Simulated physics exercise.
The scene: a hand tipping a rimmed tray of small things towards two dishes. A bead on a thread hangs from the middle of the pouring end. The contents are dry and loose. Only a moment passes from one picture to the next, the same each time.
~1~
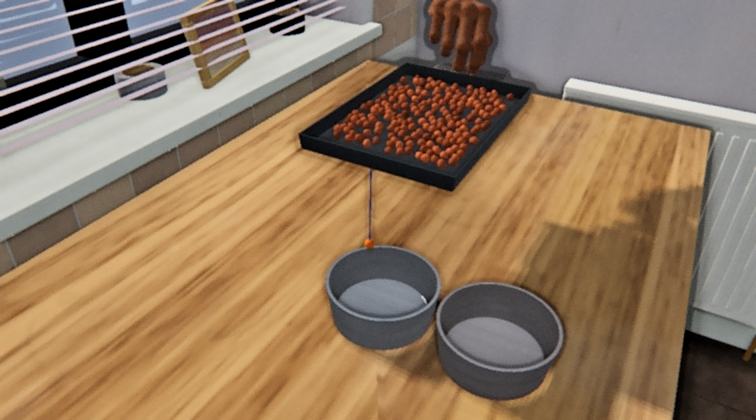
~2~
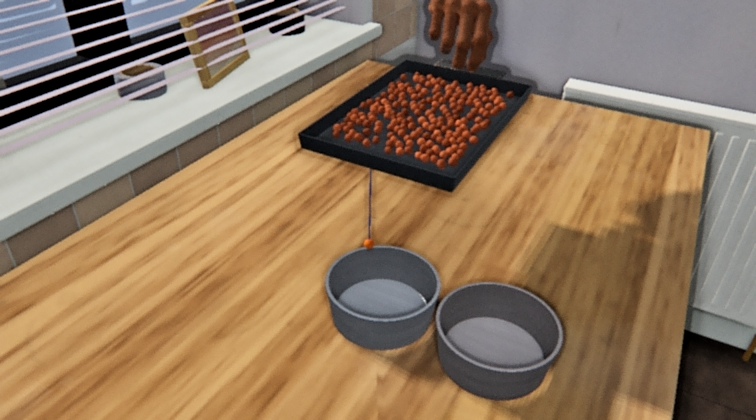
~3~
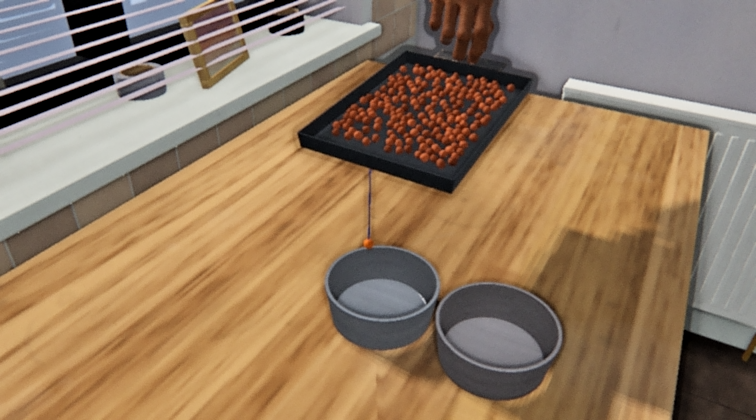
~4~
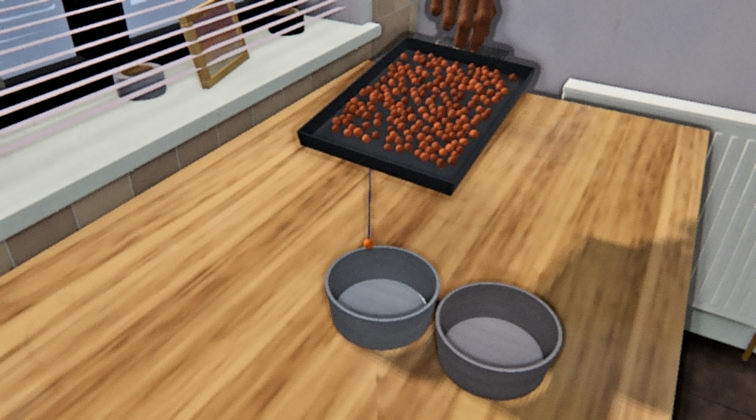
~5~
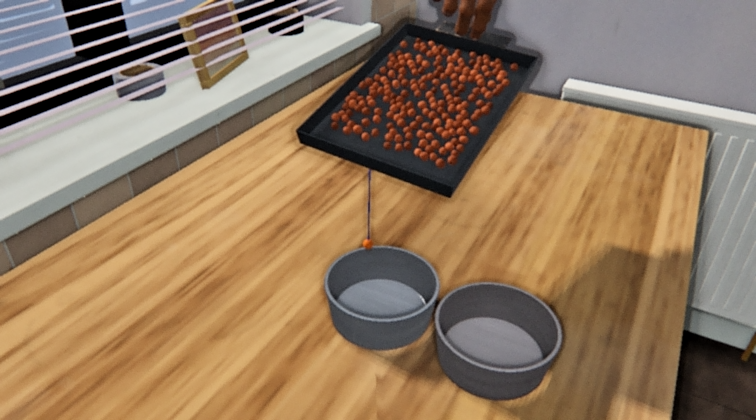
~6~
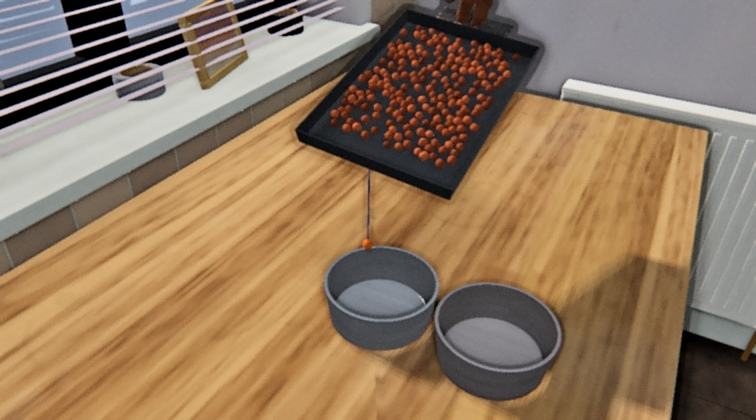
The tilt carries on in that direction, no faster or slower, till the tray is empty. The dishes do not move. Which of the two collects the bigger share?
Fuller: The left-hand dish.
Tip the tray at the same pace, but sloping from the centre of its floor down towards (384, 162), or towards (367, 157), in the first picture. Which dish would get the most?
At the first place left, at the second left.
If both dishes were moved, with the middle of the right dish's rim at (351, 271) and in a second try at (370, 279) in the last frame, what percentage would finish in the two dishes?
Roughly 40 per cent, and 60 per cent.
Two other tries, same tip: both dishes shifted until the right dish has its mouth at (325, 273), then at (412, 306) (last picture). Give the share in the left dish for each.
Roughly 0 per cent, and 10 per cent.
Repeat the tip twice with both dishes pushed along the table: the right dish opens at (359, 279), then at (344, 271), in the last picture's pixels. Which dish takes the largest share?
The first try: The right-hand dish. The second: The right dish.
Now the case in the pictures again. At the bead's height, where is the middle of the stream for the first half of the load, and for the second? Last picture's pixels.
Early half (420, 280), late half (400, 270).
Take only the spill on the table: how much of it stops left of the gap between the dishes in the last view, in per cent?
Some 30 per cent.
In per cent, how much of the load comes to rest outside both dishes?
Roughly 10 in a hundred.
Soon after the last picture, tray tipped steeply; all on the tray.
A little later, tray tipped right over; nearly all on the tray; a stray few in the right dish; a stray few in the left dish; a stray few in the air.
Later still, tray tipped past a quarter turn; about a quarter in the right dish; about two thirds in the left dish; a small part outside both; a stray few in the air.
At rest, tray tipped past a quarter turn; about a quarter in the right dish; about two thirds in the left dish; a small part outside both; a stray few in the air.
